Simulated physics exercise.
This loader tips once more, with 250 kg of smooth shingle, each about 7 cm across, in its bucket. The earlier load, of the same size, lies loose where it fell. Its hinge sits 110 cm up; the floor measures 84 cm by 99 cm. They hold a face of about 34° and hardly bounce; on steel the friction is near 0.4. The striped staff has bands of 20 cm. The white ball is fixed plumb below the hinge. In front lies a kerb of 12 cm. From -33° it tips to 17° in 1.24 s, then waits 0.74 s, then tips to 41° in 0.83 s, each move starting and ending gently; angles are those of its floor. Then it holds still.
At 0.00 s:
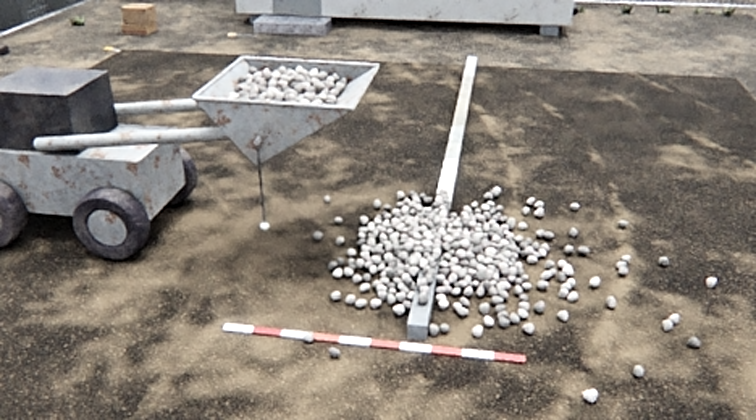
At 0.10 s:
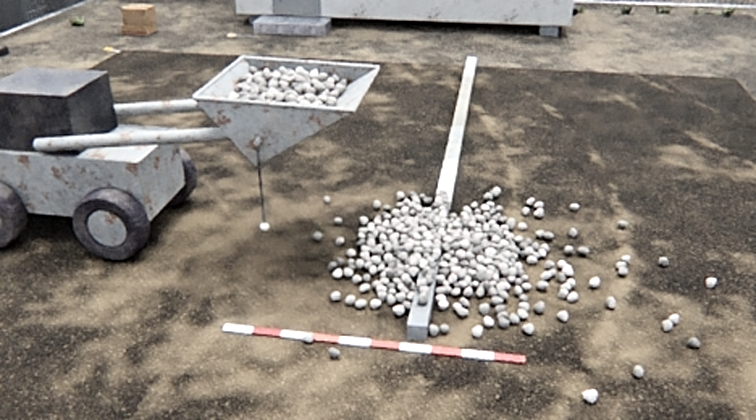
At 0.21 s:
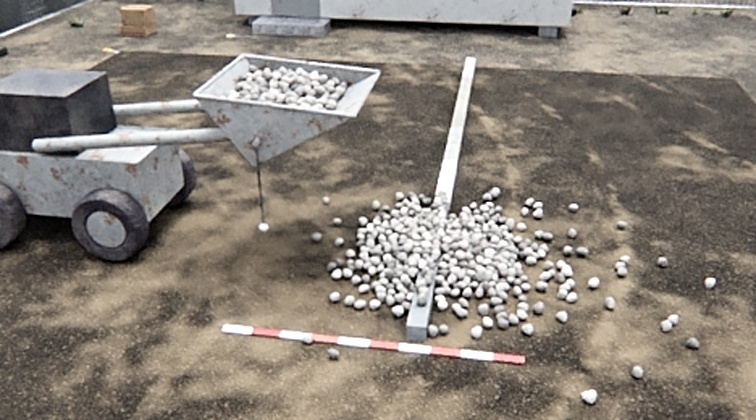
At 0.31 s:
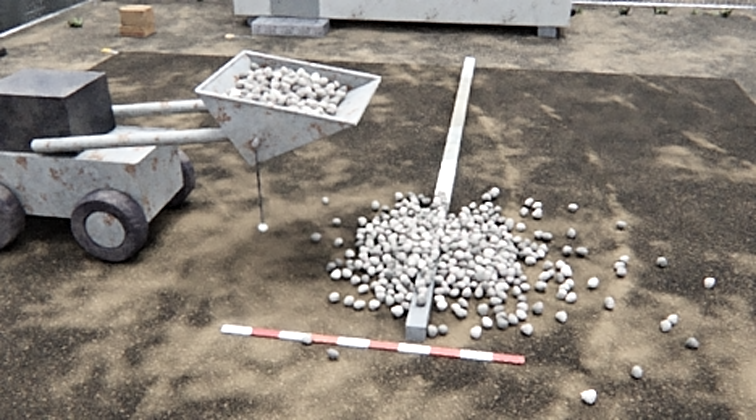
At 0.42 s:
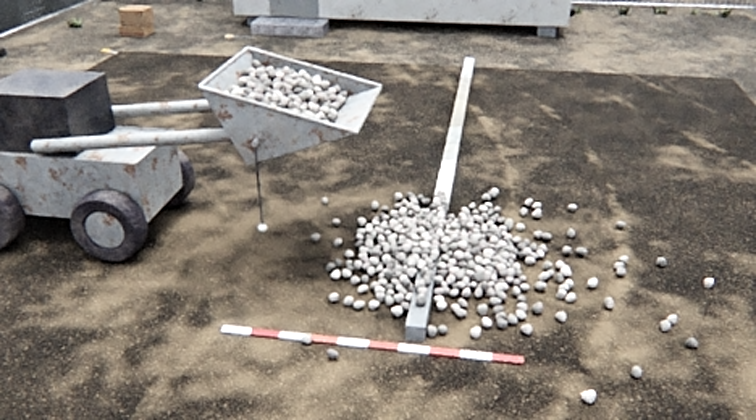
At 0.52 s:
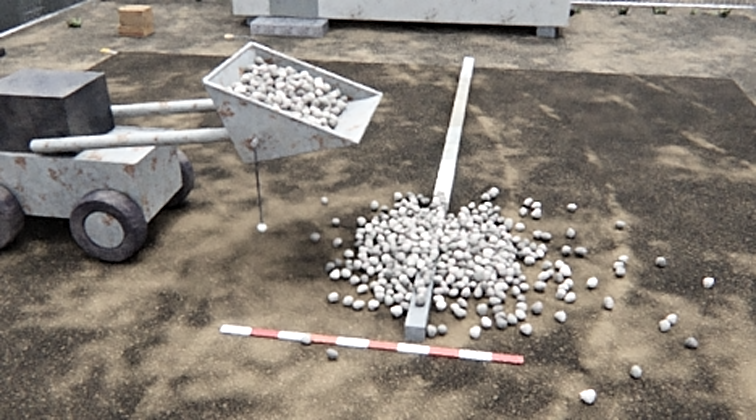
In this clip, a grey wheeled loader holds a bucket of smooth, pale stones beside a loose heap lying across a long kerb, and the bucket gradually tilts down toward the right while the stones shift slightly inside it.
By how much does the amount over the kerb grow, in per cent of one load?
Some 9 per cent is added.
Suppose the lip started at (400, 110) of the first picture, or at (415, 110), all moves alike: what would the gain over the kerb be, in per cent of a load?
About 50 and 65 per cent.
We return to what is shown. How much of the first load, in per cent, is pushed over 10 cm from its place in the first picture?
About 5 per cent.
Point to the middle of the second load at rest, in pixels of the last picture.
Near (387, 238).
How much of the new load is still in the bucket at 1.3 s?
About 95 per cent.
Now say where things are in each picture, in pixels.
In the first frame, lip at (353, 109), floor tilted -33°, highest stones at (285, 79). The earlier load is highest near (430, 228), 18 cm above ground level, 48 % on this side of the kerb, 52 % over the kerb.
In the second frame, the bucket is at -32°, its lip at (353, 111); the top of the load is at (282, 81); the stones move at 0.1 m/s on average.
In the third frame, lip at (354, 116), floor tilted -29°, highest stones at (269, 79); the stones move at 0.1 m/s on average.
In the fourth frame, lip at (356, 124), floor tilted -25°, highest stones at (262, 77); the stones move at 0.2 m/s on average.
In the fifth frame, the bucket is at -20°, its lip at (357, 133); the top of the load is at (258, 74); the stones move at 0.2 m/s on average.
In the sixth frame, the bucket is at -14°, its lip at (358, 143); the top of the load is at (258, 72); the stones move at 0.2 m/s on average.
After 0.9 s the floor is at 9°; in per cent of one load, 100 in the bucket, 48 on this side of the kerb, 52 over the kerb; the foremost stones are at (656, 283).
After 1.3 s the floor is at 17°; in per cent of one load, 94 in the bucket, 54 on this side of the kerb, 52 over the kerb; the foremost stones are at (656, 283).
After 3.3 s the floor is at 41°; in per cent of one load, 0 in the bucket, 139 on this side of the kerb, 61 over the kerb; the foremost stones are at (656, 283).
After 5.7 s the floor is at 41°; in per cent of one load, 0 in the bucket, 139 on this side of the kerb, 61 over the kerb; the foremost stones are at (656, 283). Net gain over the kerb, 9.
